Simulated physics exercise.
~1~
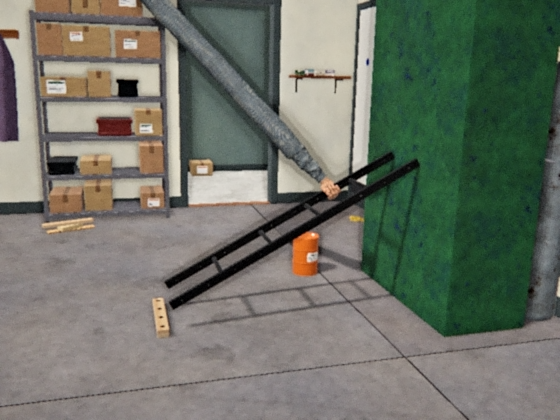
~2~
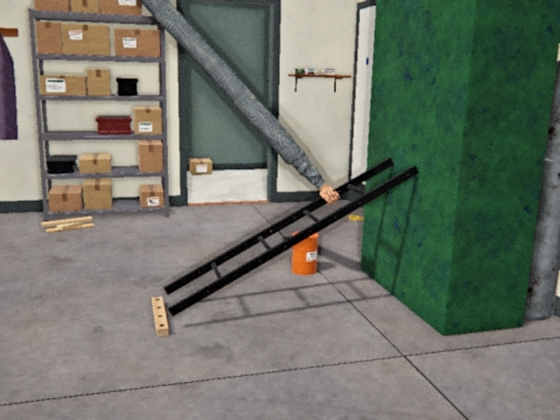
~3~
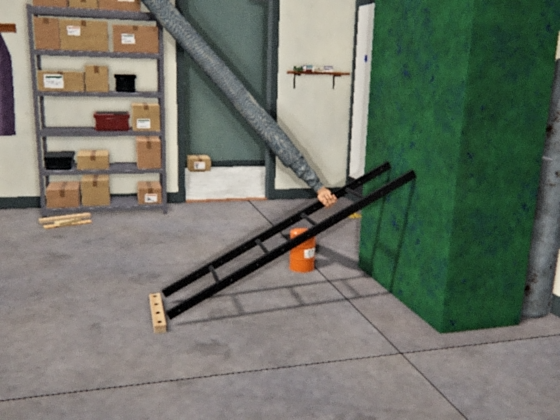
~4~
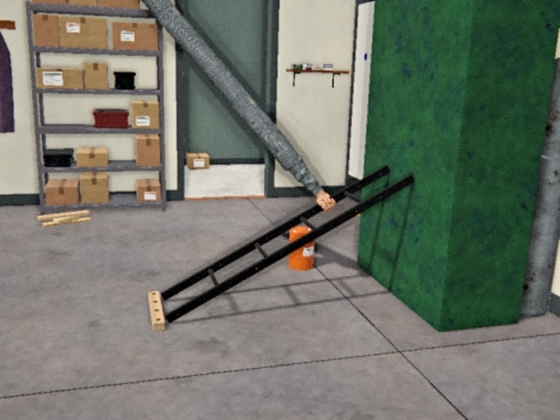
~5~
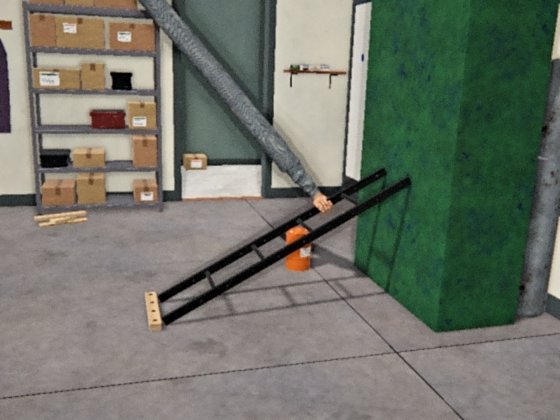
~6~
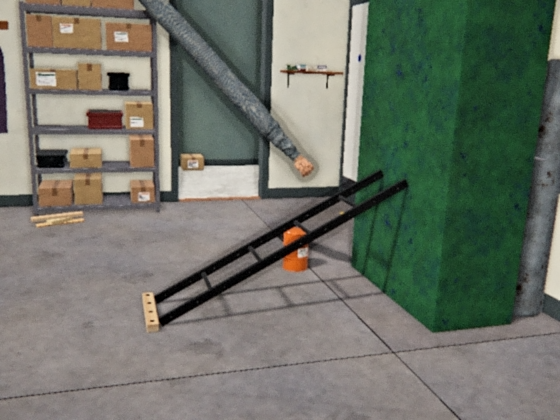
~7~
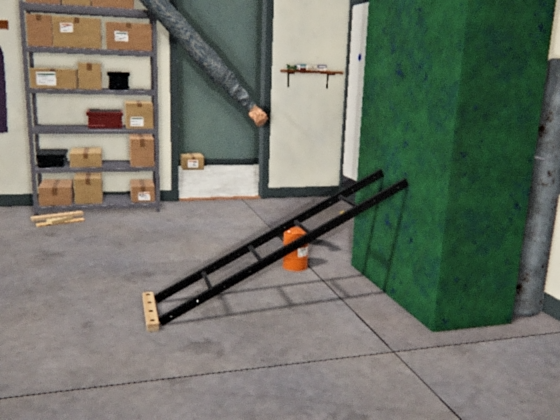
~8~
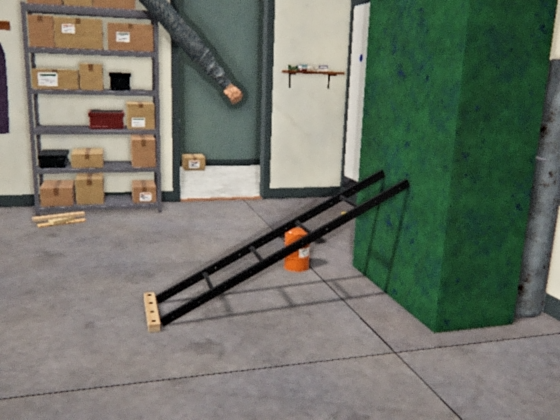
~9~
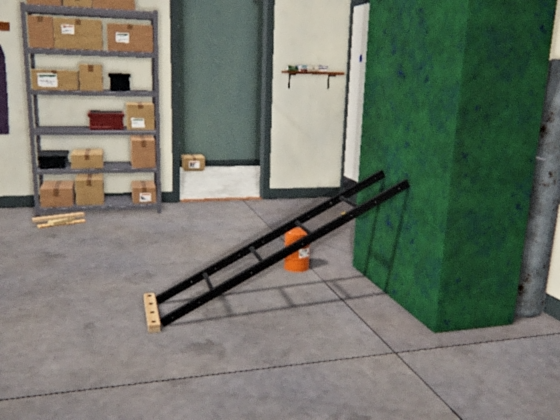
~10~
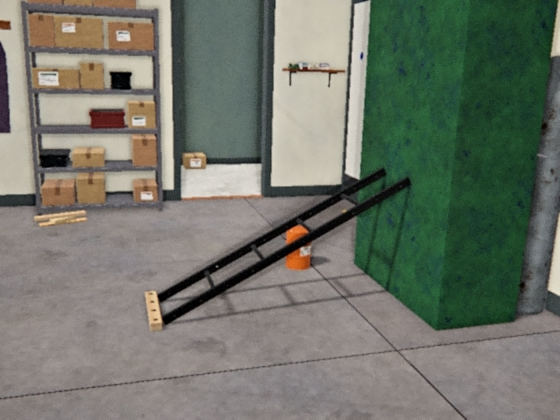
An arm in a grey sleeve reaches down from the upper left of an indoor storeroom, its hand holding the upper end of a black, ladder-like gate, seen from slightly above by a gently swaying camera. The gate slants up from a pale wooden strip on the grey floor to a large green block at right, with an orange canister behind it and shelves of boxes at left. The hand lowers the gate slightly against the block, then lets go. The arm draws back up and out of view. The gate stays leaning, still, with strip and canister unmoved.
